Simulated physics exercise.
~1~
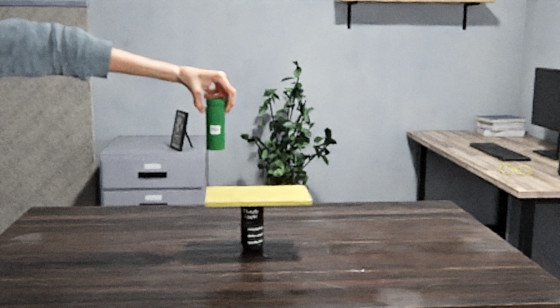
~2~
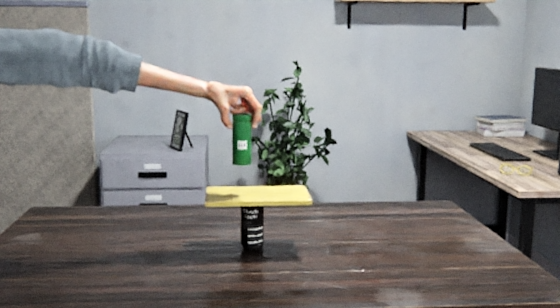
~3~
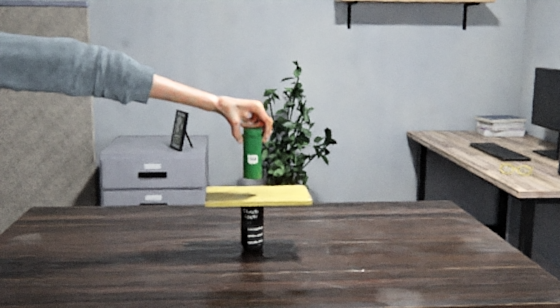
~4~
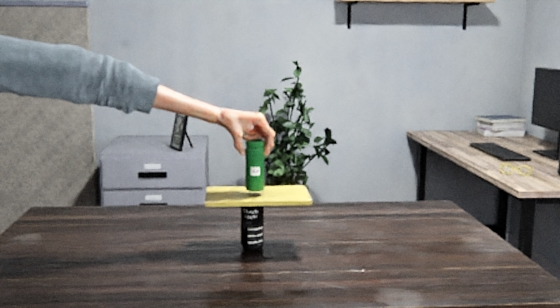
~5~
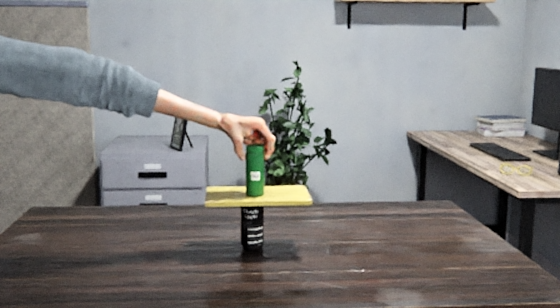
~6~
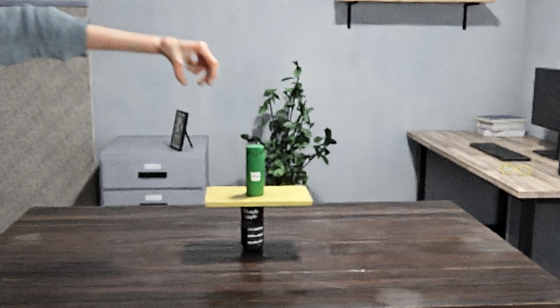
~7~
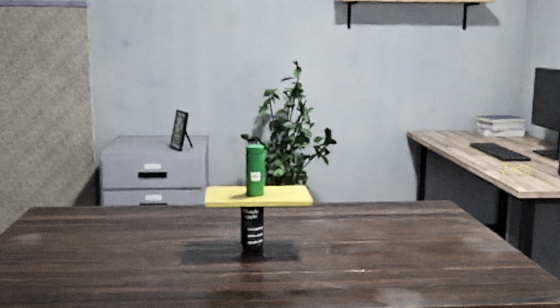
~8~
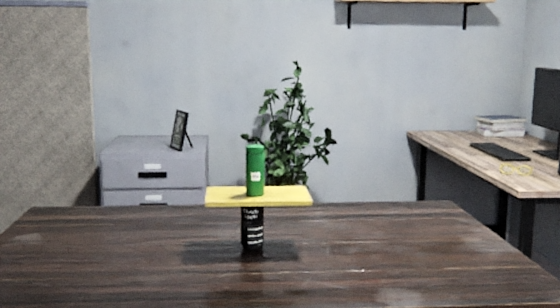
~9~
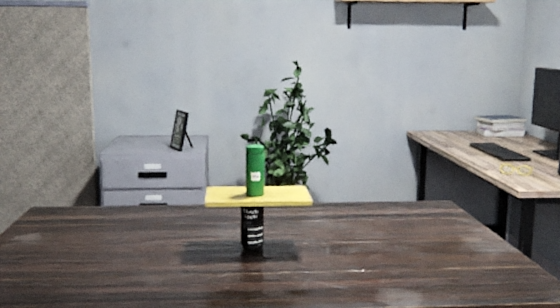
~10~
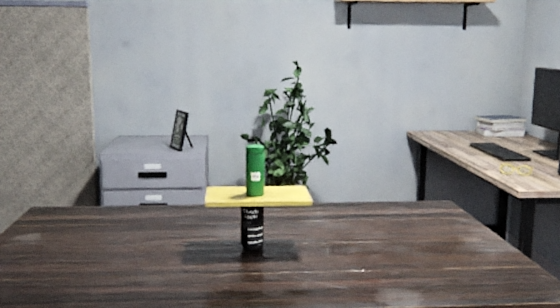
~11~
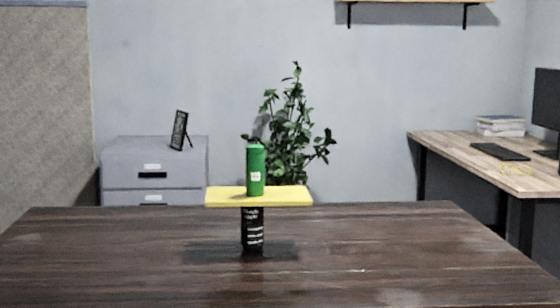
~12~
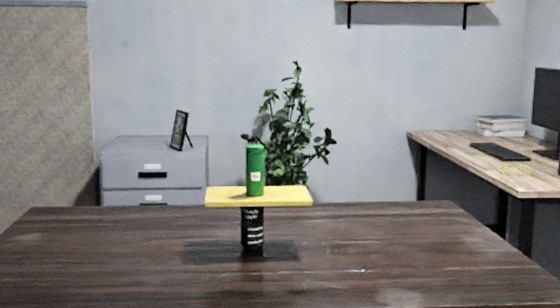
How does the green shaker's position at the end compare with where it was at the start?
At the start the green shaker was held in the air above the left part of the yellow board. At the end it stood upright on the board, lower and a little farther right.
